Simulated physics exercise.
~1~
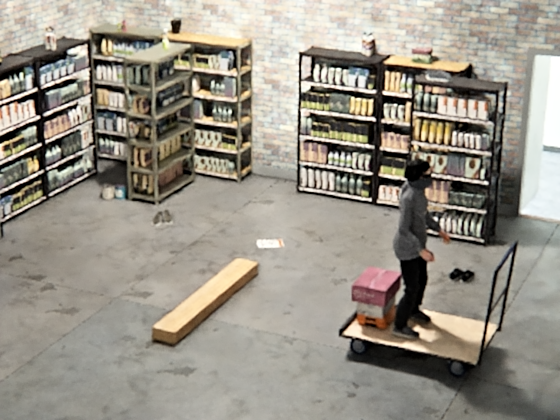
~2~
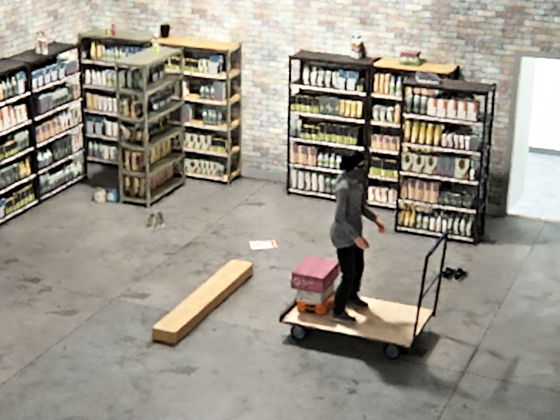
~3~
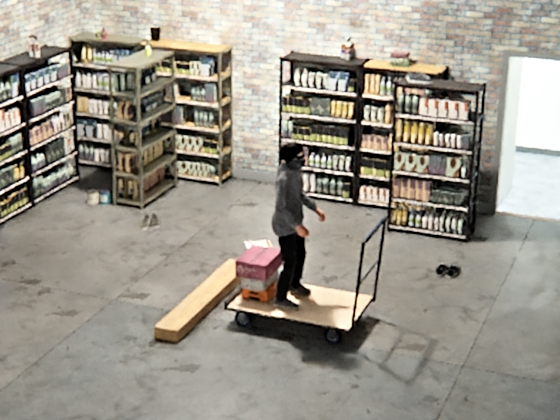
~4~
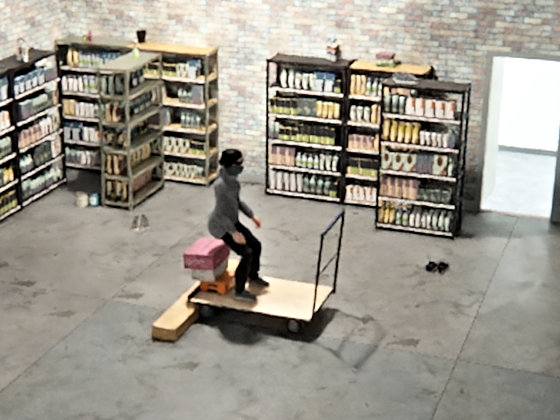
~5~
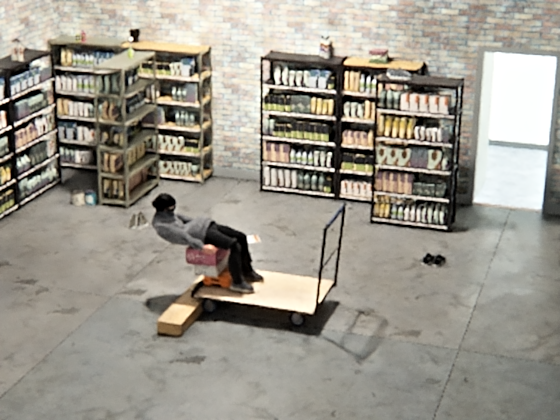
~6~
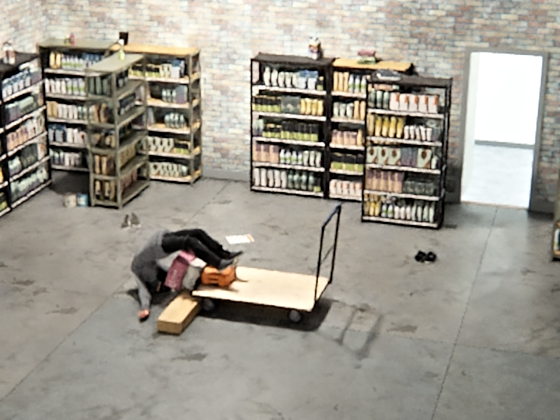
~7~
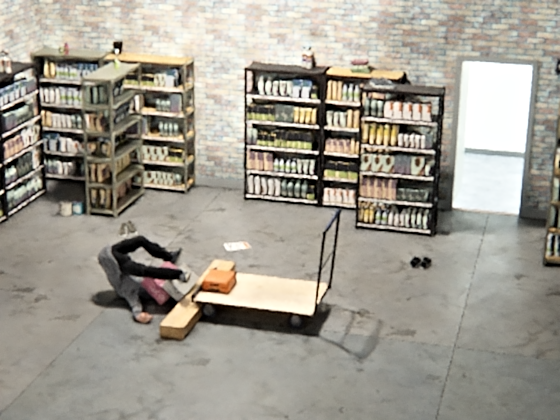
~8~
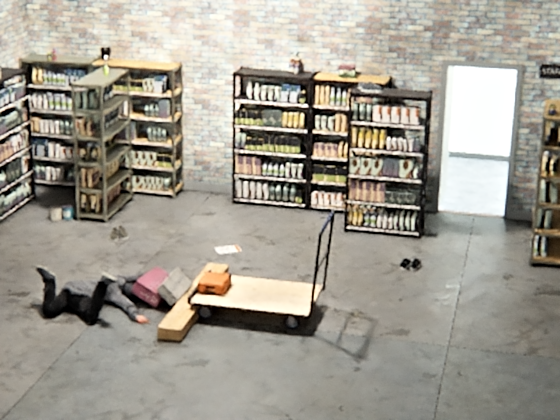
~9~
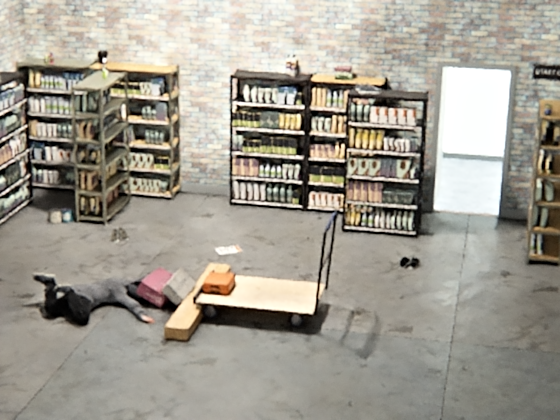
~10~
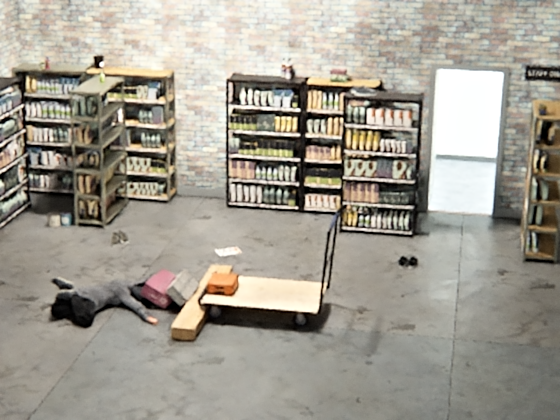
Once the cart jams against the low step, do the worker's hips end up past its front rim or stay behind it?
The worker's hips go over the front rim. The worker ends up lying on the floor to the left of the step.
